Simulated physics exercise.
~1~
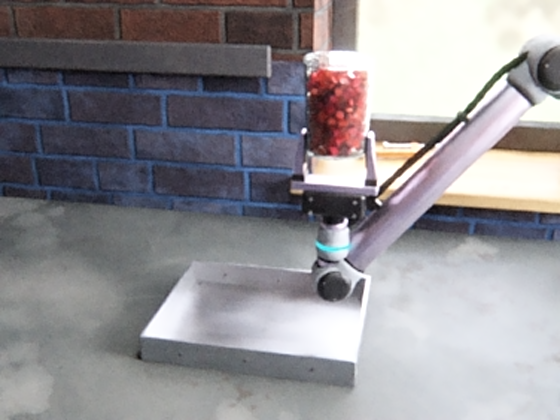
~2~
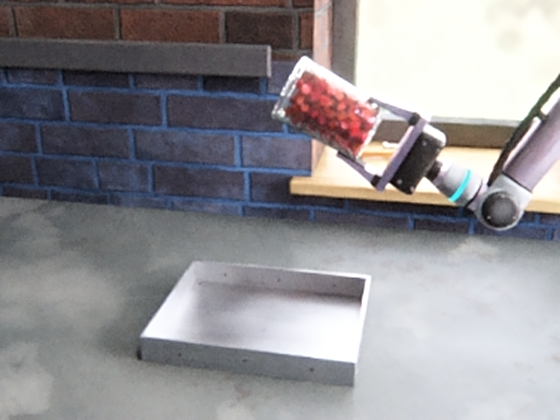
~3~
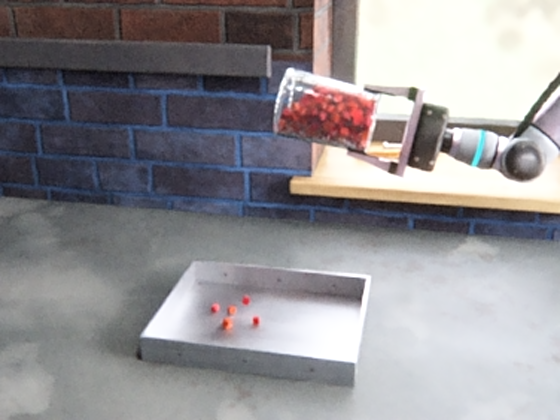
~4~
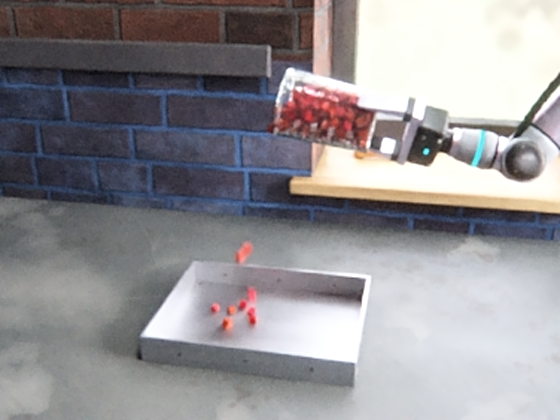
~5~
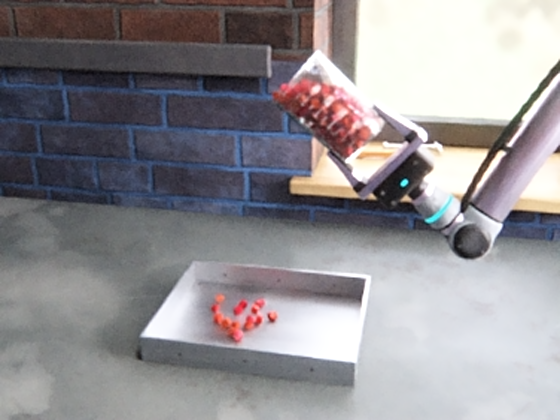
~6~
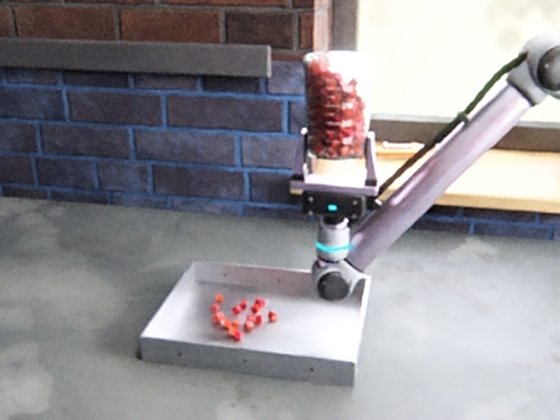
A jointed robot arm reaches in from the right, holding a clear tumbler of red dice upright above a grey tabletop, seen from slightly above. A shallow grey metal tray sits on the table below, with blue and red brick walls and a bright window with a wooden sill behind. The arm tips the tumbler over to the left, and a few dice drop into the tray. It rolls the tilted tumbler in place, and more pieces fall. Finally the arm swings it back upright, still mostly full, leaving a small scatter of red pieces in the tray.
